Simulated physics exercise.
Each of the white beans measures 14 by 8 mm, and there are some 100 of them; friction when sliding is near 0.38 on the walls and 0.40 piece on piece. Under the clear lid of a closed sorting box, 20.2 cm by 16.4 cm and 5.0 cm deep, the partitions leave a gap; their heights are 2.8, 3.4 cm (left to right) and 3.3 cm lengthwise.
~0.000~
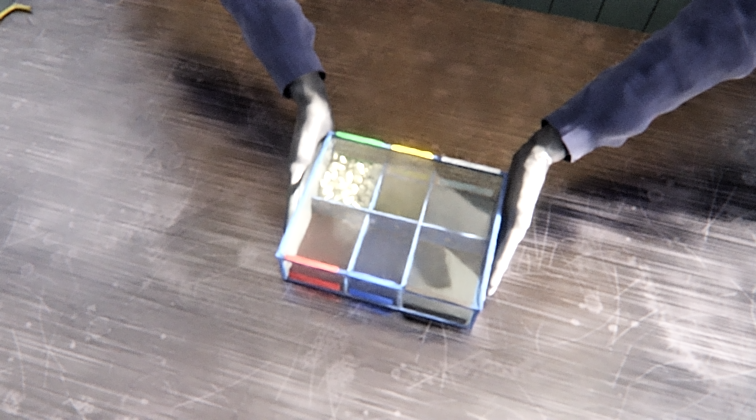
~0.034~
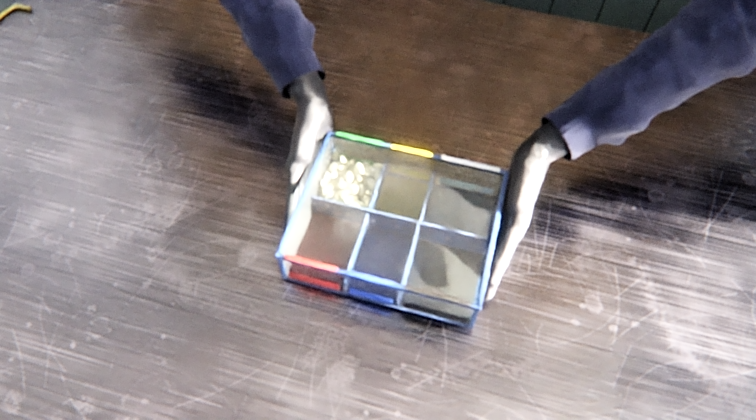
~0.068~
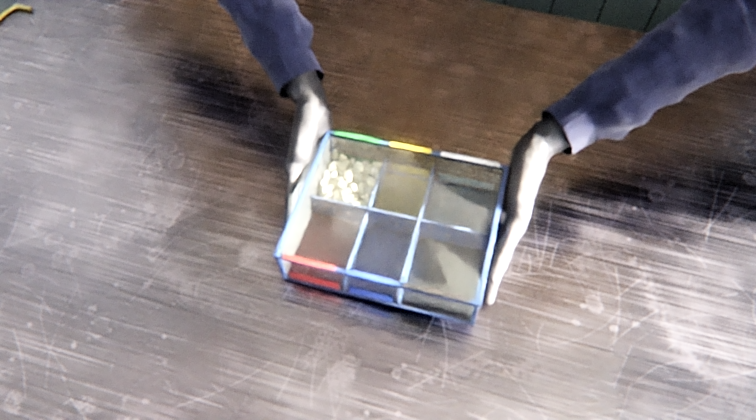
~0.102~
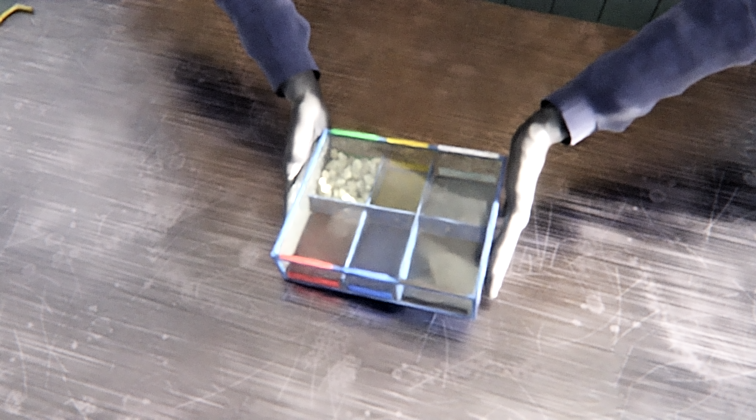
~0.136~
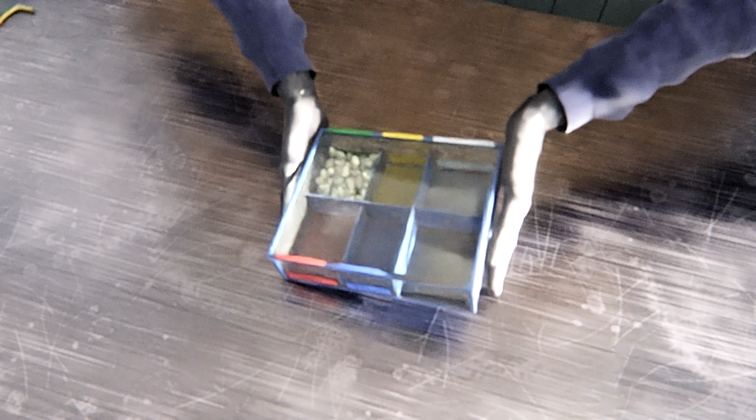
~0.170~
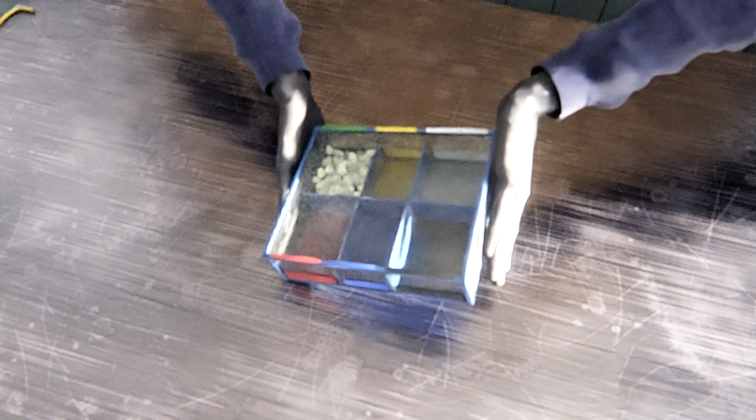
On a scratched, dark metal table, two dark hands with blue sleeves hold a clear six-compartment box, its white beans clustered in the back left section by the green mark. The hands tilt the box slightly at first, then further, its left front corner lowest, while the beans stay clustered there.
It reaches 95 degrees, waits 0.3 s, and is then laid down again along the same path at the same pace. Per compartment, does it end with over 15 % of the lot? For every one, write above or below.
Red compartment below, blue compartment below, green compartment above, yellow compartment below, white compartment below, black compartment below.
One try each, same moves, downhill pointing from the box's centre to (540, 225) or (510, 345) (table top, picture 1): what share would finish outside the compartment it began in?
I'd put it at roughly 85 per cent for the first tilt and roughly 95 per cent for the second.
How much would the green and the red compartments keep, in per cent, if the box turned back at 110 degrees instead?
Shares: Green 95, red 5, in per cent.
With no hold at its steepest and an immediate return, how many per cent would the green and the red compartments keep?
In that case green keeps 100% and red keeps 0%.
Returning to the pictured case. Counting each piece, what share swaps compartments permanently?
Share changed: Approx. 0 %.
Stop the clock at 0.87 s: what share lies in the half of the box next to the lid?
Roughly 50 per cent.
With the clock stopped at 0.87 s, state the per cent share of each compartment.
You'd see red at 0, blue at 0, green at 100, yellow at 0, white at 0 and black at 0 per cent.
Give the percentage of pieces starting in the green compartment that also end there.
100 per cent, roughly.
After 0.87 s, tilt 95 degrees; green 100 %.
Then, at 1.34 s, tilt 52 degrees; green 100 %.
After 1.87 s, tilt 0 degrees; green 100 %.
At rest (2.2 s), red 0 %, blue 0 %, green 100 %, yellow 0 %, white 0 %, black 0 %.
